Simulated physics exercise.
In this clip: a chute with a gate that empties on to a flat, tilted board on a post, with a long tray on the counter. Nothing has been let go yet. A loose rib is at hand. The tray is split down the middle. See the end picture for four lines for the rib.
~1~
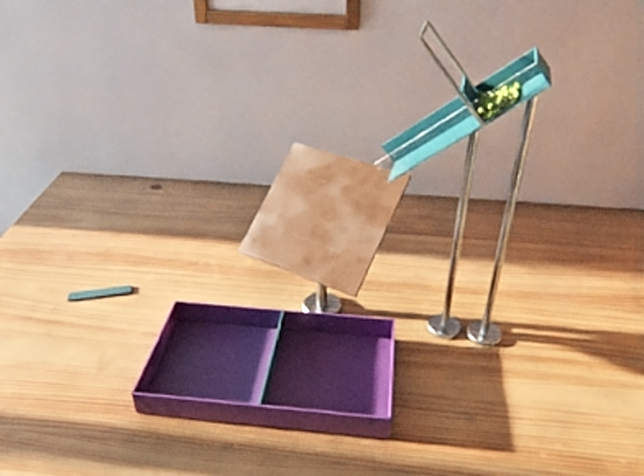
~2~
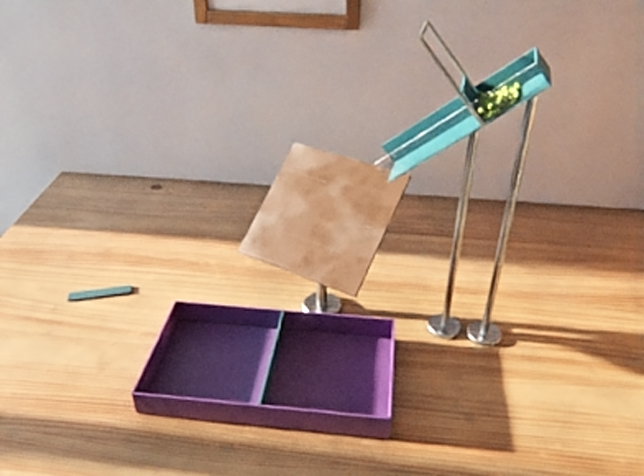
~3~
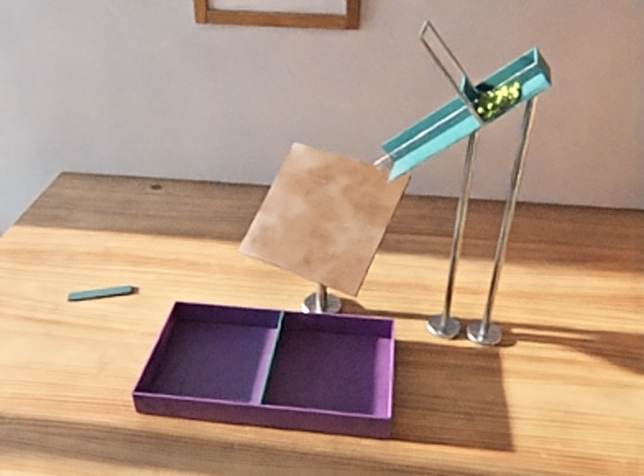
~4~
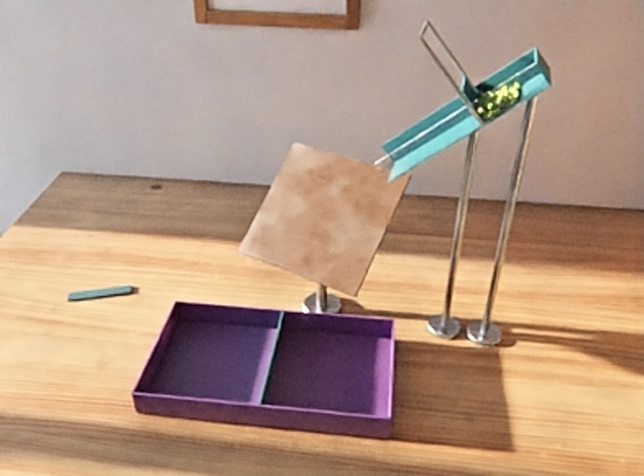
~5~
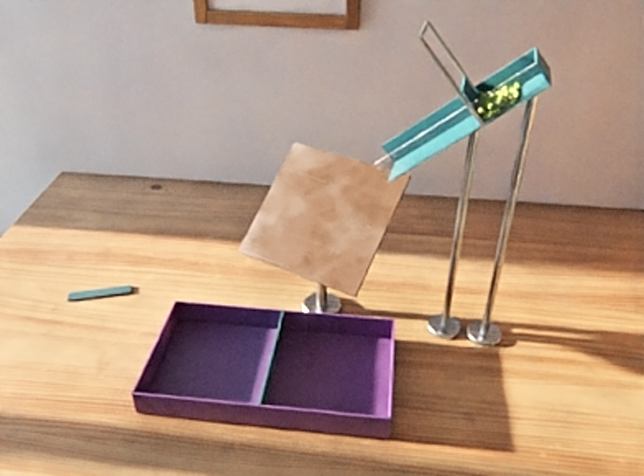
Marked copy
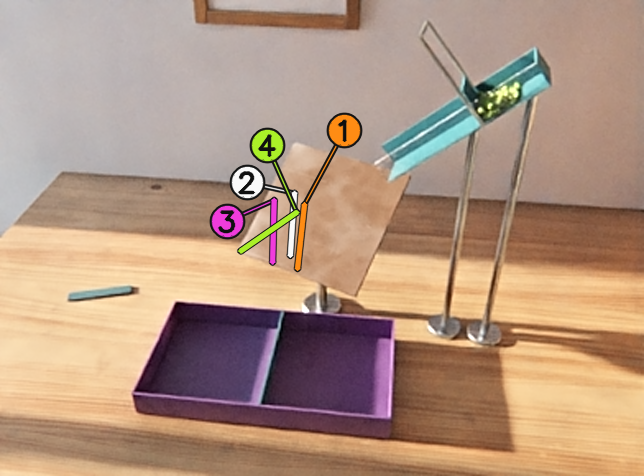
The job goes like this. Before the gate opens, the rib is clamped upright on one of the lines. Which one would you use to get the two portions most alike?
2.
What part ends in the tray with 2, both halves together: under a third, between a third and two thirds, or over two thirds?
Line 2 gives over two thirds.
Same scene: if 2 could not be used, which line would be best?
That would be 3.
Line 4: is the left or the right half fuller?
Left.
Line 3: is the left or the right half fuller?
More lands on the left.
On the marked copy, line 1 from (304, 204) to (297, 268); line 2 from (294, 193) to (290, 255); line 3 from (274, 200) to (272, 262); line 4 from (296, 212) to (240, 251).
With 1, of what is caught, about a tenth in the left half, almost all in the right.
With 2, of what is caught, roughly half in the left half, roughly half in the right.
With 3, of what is caught, the larger part in the left half, roughly a quarter in the right.
With 4, of what is caught, almost all in the left half, about a tenth in the right.
